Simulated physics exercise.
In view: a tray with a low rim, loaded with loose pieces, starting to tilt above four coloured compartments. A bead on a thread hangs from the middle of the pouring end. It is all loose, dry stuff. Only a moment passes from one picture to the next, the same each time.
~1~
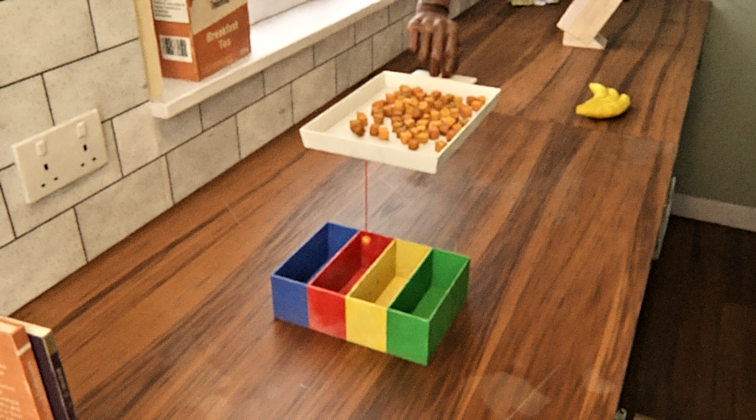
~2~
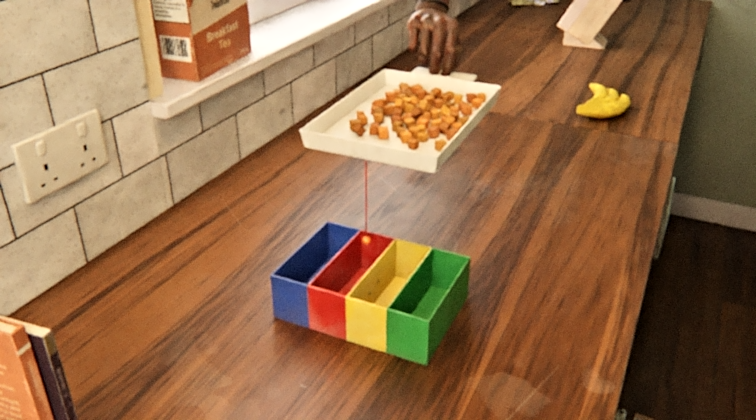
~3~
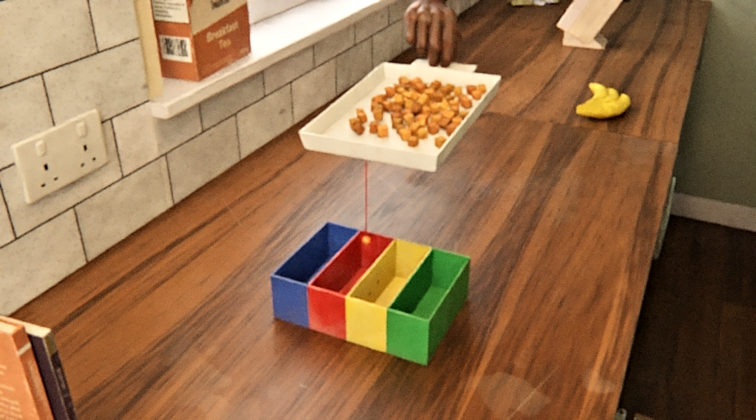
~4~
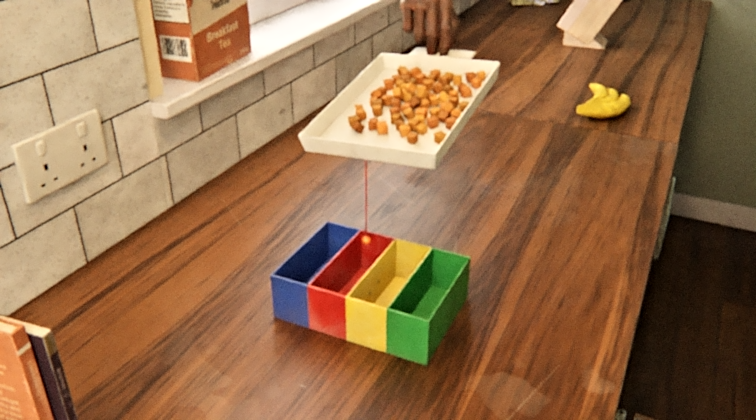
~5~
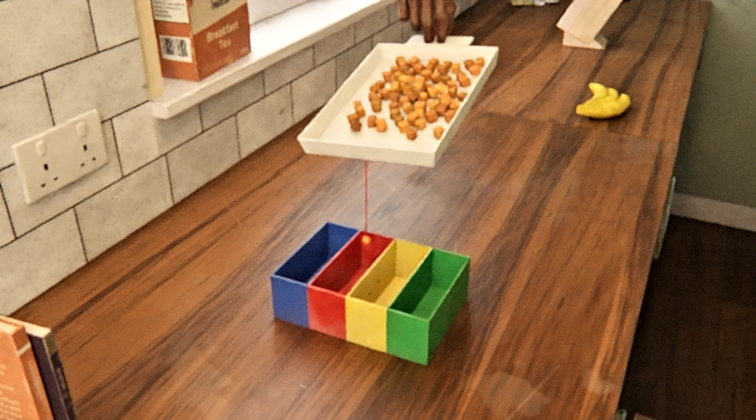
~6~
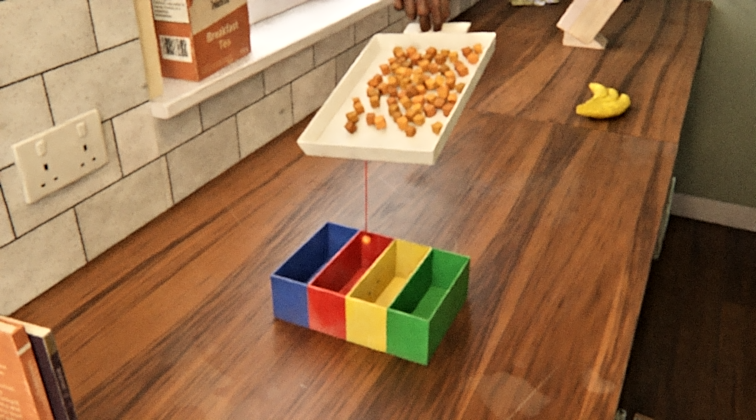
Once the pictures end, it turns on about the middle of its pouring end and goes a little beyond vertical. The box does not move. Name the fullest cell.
It favours the blue compartment.
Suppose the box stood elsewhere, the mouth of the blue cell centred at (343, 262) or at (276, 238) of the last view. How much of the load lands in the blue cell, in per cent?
Roughly 20 per cent, and 30 per cent.
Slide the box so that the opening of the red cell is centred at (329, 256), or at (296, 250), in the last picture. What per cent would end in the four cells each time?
Roughly 60 per cent, and 90 per cent.
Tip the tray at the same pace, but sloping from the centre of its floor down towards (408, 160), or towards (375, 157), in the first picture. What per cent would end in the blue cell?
Near 0 % and 20 %.
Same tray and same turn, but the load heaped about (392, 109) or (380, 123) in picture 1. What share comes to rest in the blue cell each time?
Near 30 % and 50 %.
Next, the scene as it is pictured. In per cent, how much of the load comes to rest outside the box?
Close to 60 per cent.
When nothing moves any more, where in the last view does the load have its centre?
At about (295, 300).
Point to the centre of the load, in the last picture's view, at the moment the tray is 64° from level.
Around (344, 116).
Soon, tray tipped steeply; all on the tray.
A while on, tray tipped past a quarter turn; most on the tray; a small part in the blue cell; a small part falling or outside the box.
Towards the end, tray tipped past a quarter turn; about a third in the blue cell; a small part in the red cell; about half falling or outside the box.
Finally, tray tipped past a quarter turn; about a third in the blue cell; a small part in the red cell; none in the green cell; none in the yellow cell; about half outside the box.
